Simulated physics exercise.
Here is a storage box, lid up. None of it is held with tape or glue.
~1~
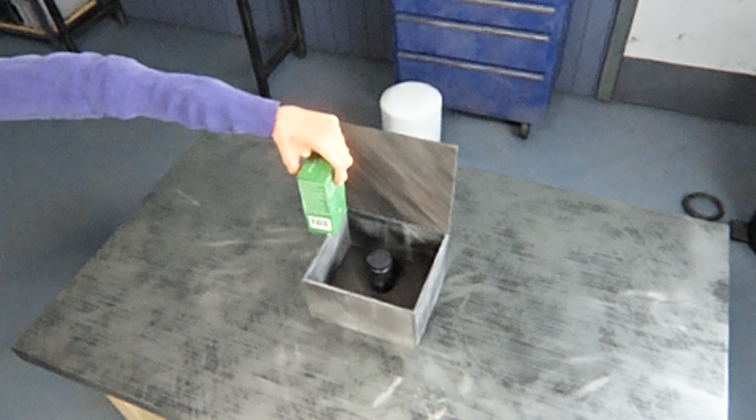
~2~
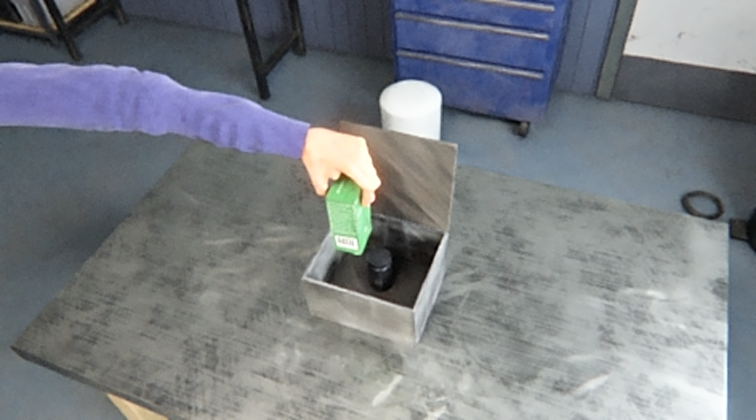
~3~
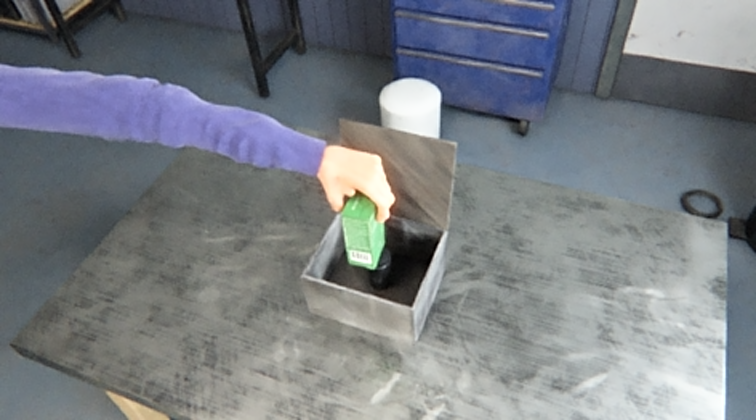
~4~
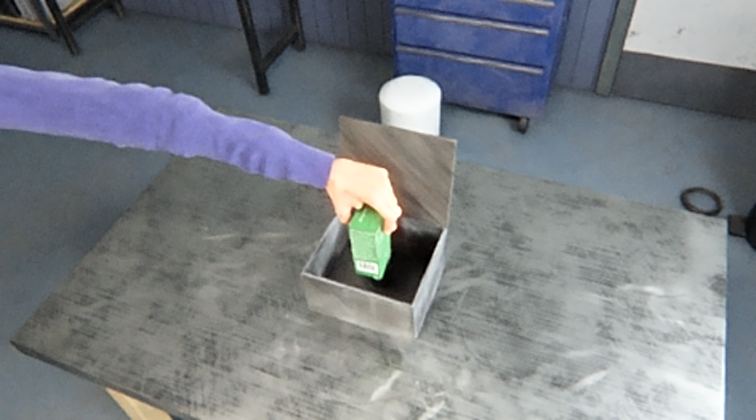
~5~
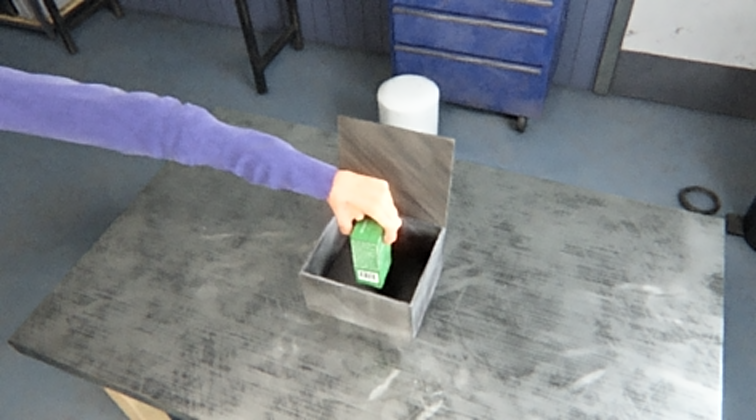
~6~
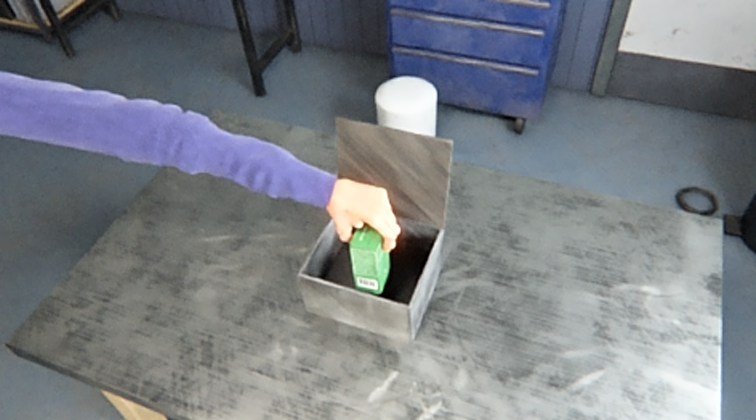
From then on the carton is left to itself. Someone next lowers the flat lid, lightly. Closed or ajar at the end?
Stuck open.
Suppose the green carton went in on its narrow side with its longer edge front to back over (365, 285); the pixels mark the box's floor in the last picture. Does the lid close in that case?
Then the box lid comes to rest down.
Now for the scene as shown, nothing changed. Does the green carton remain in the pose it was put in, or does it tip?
By the end the green carton has kept its angle.
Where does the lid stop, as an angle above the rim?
Some 10 degrees above the rim, more or less.
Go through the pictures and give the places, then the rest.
The first frame shows still above its spot; green carton (324, 195); black shaker (381, 272).
The second frame shows still above its spot; green carton (350, 214); black shaker (380, 270).
The third frame shows still above its spot; green carton (364, 229); black shaker (379, 268).
The fourth frame shows still above its spot; green carton (371, 240).
The fifth frame shows still above its spot; green carton (372, 250).
The sixth frame shows in place under the hand; green carton (371, 258).
Then, 1.10 s after the last picture, lid starting down; green carton slid about its own width near (374, 286).
Then, 1.70 s after the last picture, lid 47° above the rim; green carton slid about its own width near (374, 286).
At rest, lid 9° above the rim; moved from the start, green carton; black shaker in place. Seen from the same camera at the end, green carton near (374, 286).
